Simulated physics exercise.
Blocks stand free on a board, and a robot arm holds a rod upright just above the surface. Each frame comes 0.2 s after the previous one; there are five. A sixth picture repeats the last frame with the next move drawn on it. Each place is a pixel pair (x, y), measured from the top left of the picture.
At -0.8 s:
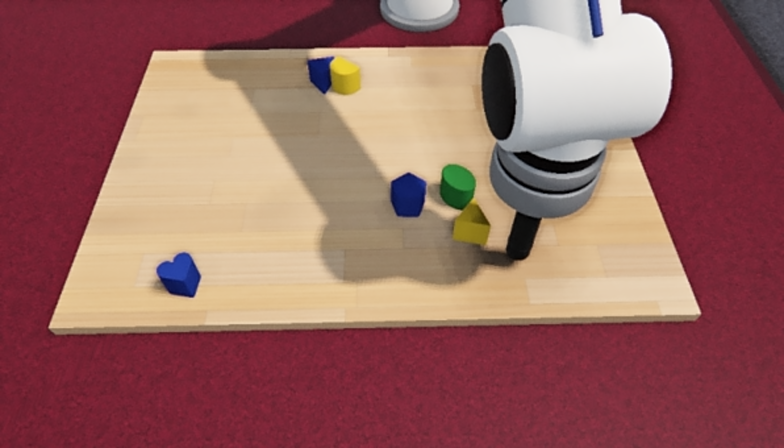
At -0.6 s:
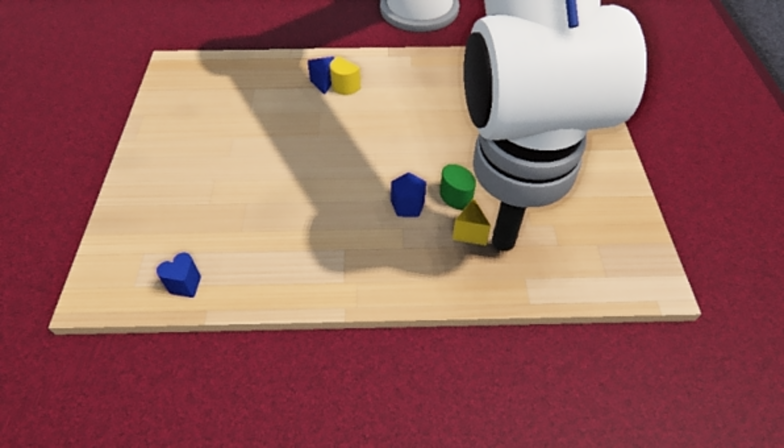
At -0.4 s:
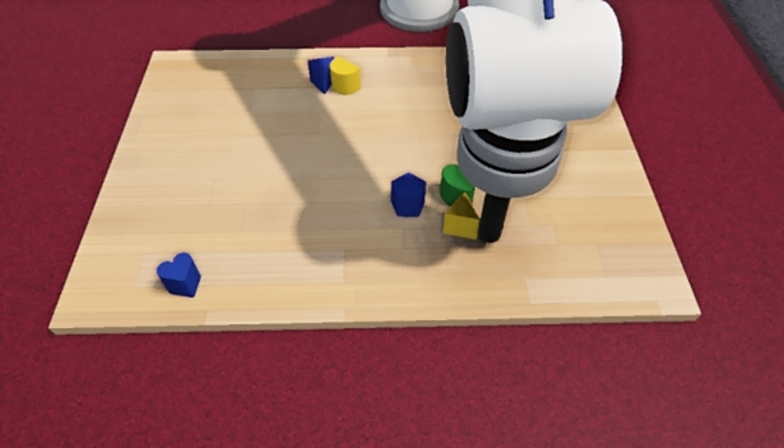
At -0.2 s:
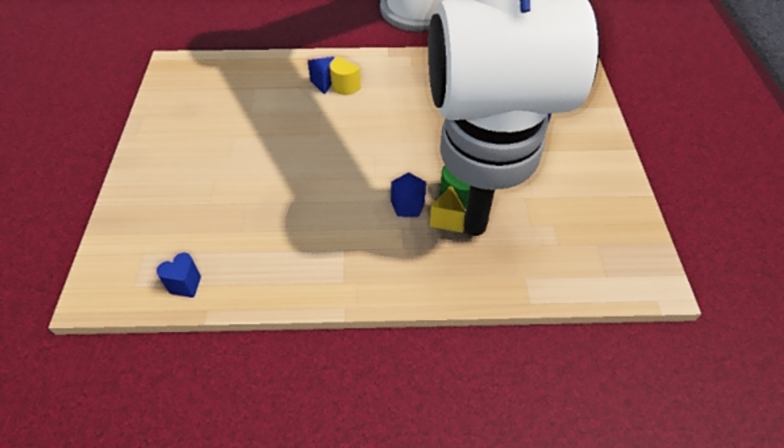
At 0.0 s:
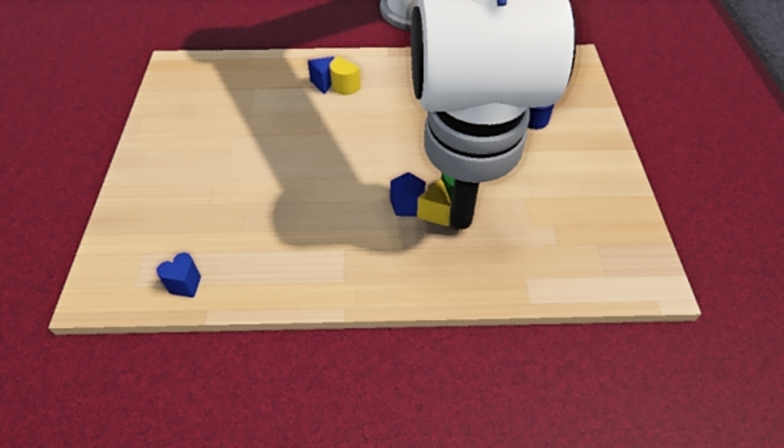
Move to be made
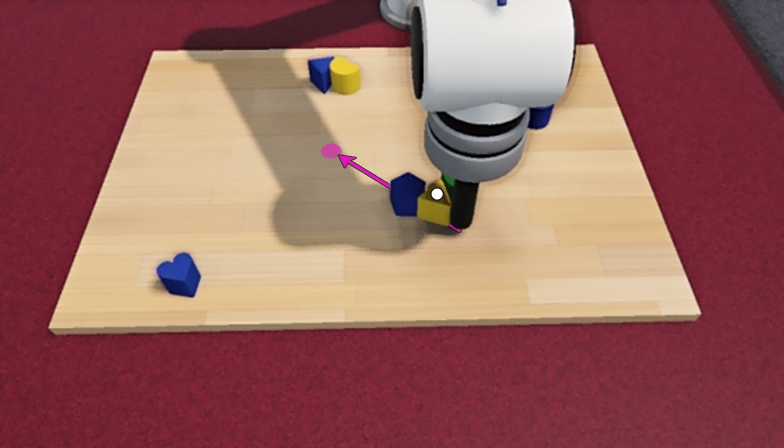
At first, a robot arm holds a black rod just right of a yellow triangle, near a green block and a blue pentagon on a wooden board. The rod moves left and slightly up, meets the triangle and pushes it beside the pentagon, while the arm gradually covers most of the green block.
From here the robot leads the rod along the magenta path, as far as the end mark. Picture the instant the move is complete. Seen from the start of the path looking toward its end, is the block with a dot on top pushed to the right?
I expect not.
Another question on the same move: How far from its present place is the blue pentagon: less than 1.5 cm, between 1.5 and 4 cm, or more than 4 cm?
Band: Over 4 cm.
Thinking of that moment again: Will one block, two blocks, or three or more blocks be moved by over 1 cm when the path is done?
I count two.
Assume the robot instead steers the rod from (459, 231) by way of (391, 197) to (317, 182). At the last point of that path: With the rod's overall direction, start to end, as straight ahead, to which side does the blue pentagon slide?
The blue pentagon is shifted sideways to the right, facing along the path from start to end.
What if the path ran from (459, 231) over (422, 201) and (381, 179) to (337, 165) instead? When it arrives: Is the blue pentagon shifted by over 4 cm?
Yes, that is how it ends up.
Path on the board, from (459, 231) to (331, 151); the dot is on the yellow triangle.
What follows on the original path. One third of the way, rod (414, 192); blue pentagon (360, 166); yellow triangle (386, 170), turned 25° anticlockwise.
Two thirds of the way, rod (370, 165); blue pentagon (317, 160), turned 35° anticlockwise; yellow triangle (342, 153), turned 60° anticlockwise.
At the end, rod (330, 141); blue pentagon (308, 162), turned 70° anticlockwise; yellow triangle (312, 140), turned 155° anticlockwise; green oval block in place.
